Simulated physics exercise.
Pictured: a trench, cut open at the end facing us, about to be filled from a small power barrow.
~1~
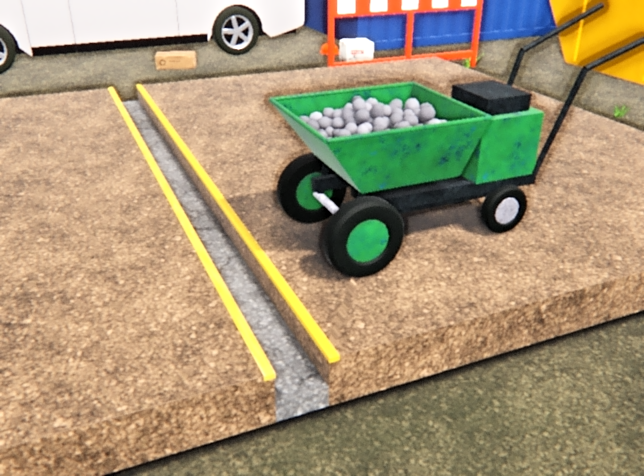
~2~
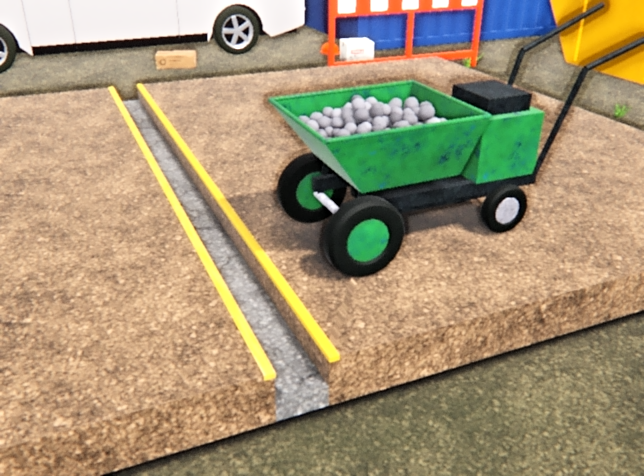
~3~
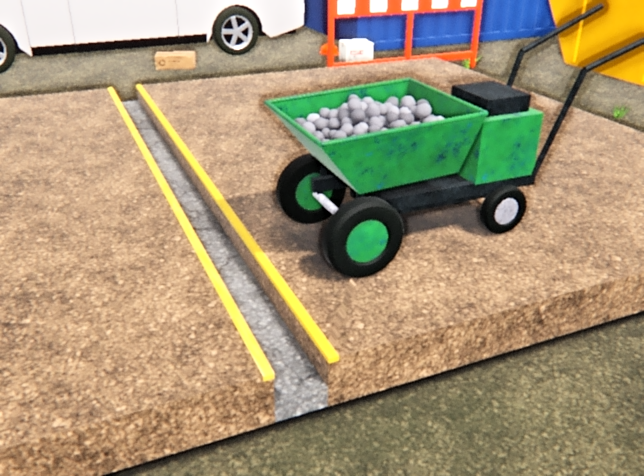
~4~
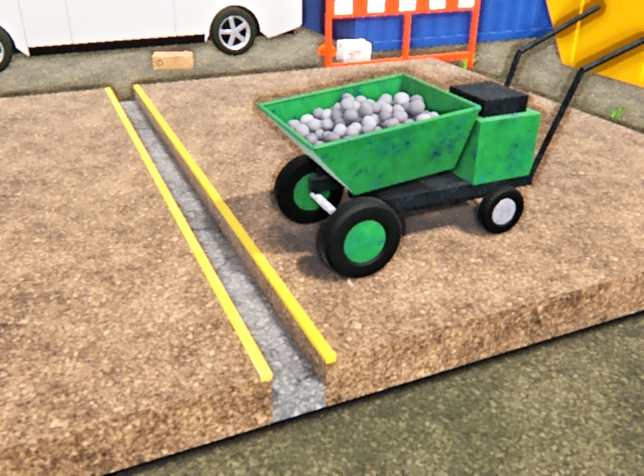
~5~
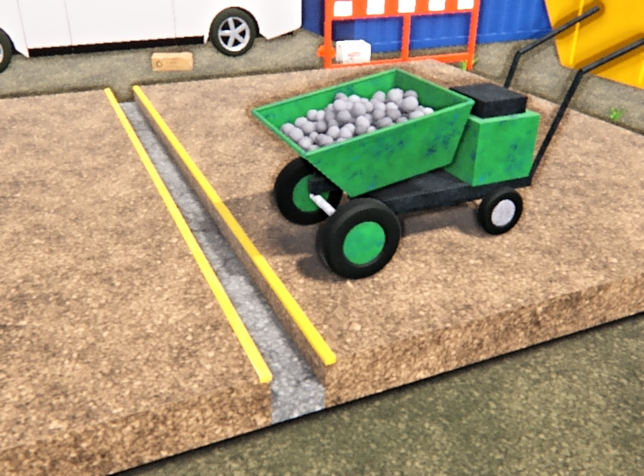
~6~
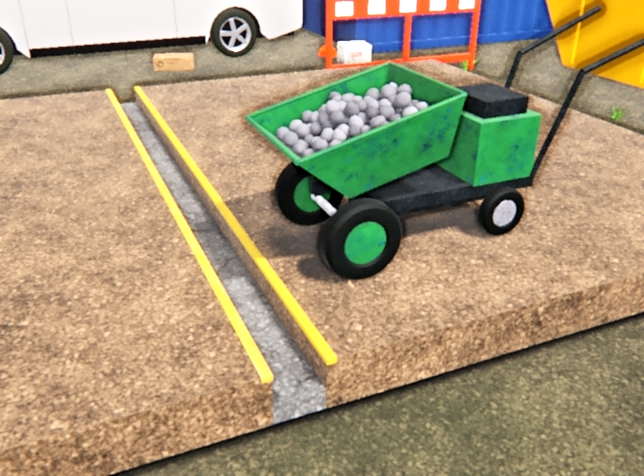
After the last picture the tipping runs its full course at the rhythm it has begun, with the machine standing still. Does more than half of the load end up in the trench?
More out than in.
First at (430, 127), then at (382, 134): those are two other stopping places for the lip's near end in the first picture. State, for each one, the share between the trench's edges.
Some 20 in a hundred, then some 60 in a hundred.
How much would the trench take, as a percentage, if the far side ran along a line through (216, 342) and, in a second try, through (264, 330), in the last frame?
First one: 70 per cent; second one: 0 per cent.
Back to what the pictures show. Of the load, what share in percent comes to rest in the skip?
Some 20 per cent.
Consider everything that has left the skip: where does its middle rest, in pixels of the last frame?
(201, 271).
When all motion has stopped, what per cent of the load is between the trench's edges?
It comes to 30 per cent or so.
Soon after the last picture, skip tipped well over; all in the skip.
A little later, skip tipped steeply; most in the skip; a stray few in or heaped over the trench; a small part beyond it; a stray few falling.
Later still, skip tipped right over; about a third in the skip; about a quarter in or heaped over the trench; about half beyond it.
By the end, skip tipped right over; about a quarter in the skip; about a third in or heaped over the trench; about half beyond it.
